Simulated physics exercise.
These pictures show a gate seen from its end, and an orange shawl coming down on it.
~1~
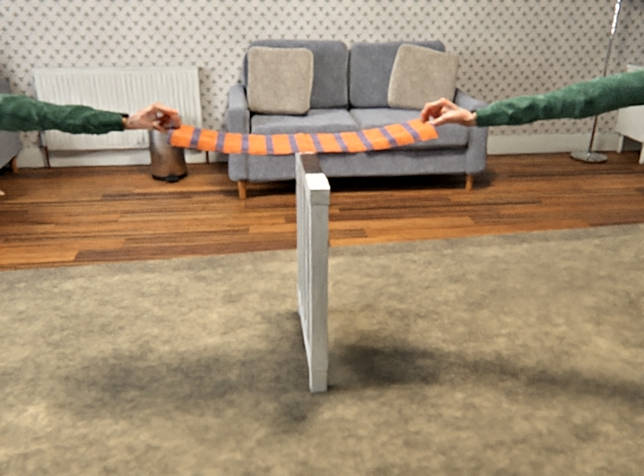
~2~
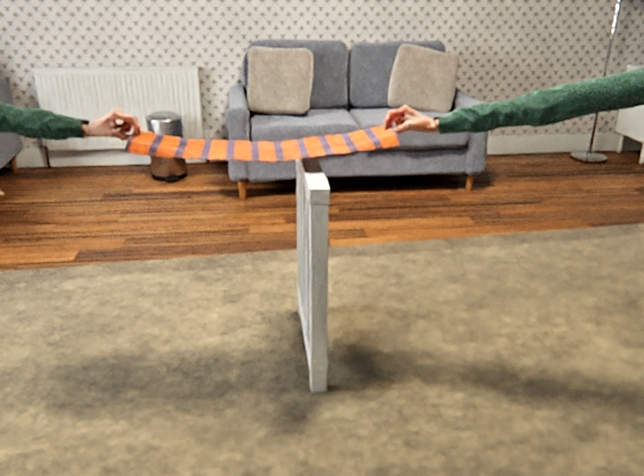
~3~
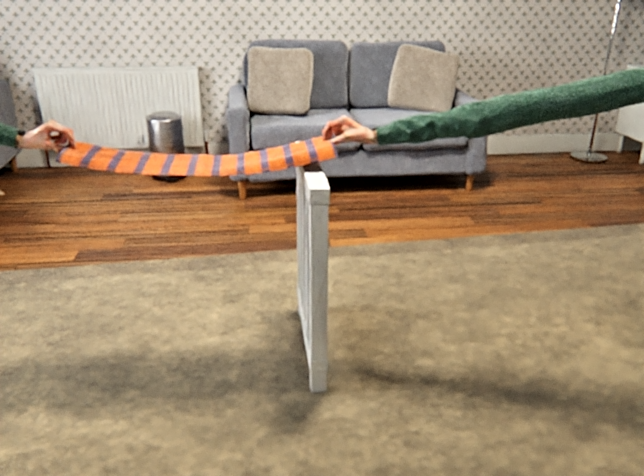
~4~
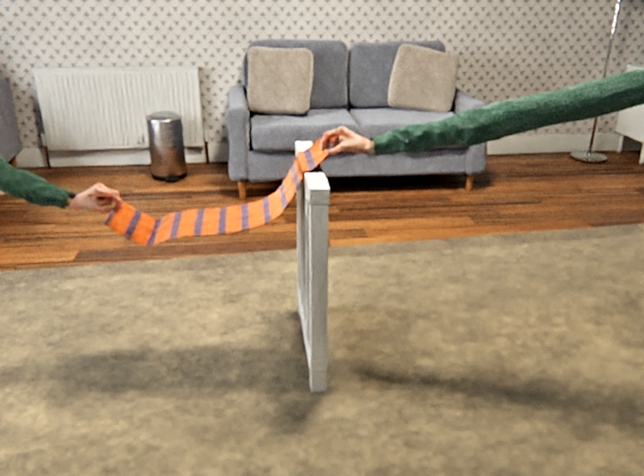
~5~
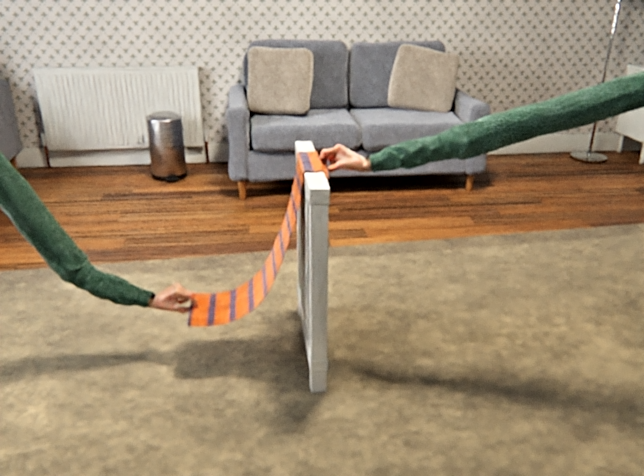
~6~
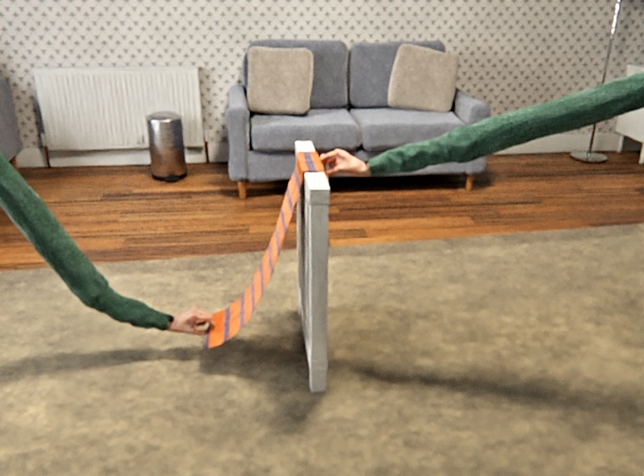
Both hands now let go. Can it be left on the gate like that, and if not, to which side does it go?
In the end the orange shawl falls on the left side.
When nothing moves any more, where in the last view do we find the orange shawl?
Close to (269, 349).
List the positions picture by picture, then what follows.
The first frame shows left end (171, 145); right end (437, 137); top of the gate (320, 192).
The second frame shows left end (129, 153); right end (398, 145).
The third frame shows left end (60, 162); right end (334, 158); top of the gate (320, 192).
The fourth frame shows left end (108, 226); right end (327, 156).
The fifth frame shows left end (191, 326); right end (327, 177).
The sixth frame shows left end (209, 348); right end (327, 181); far more of it on the left.
Then, 0.30 s after the last picture, shawl clear of the top and falling near (270, 296).
Then, 0.52 s after the last picture, shawl in a heap on the floor near (270, 347).
At rest, shawl in a heap on the floor near (269, 349). The orange shawl drops leftwards.
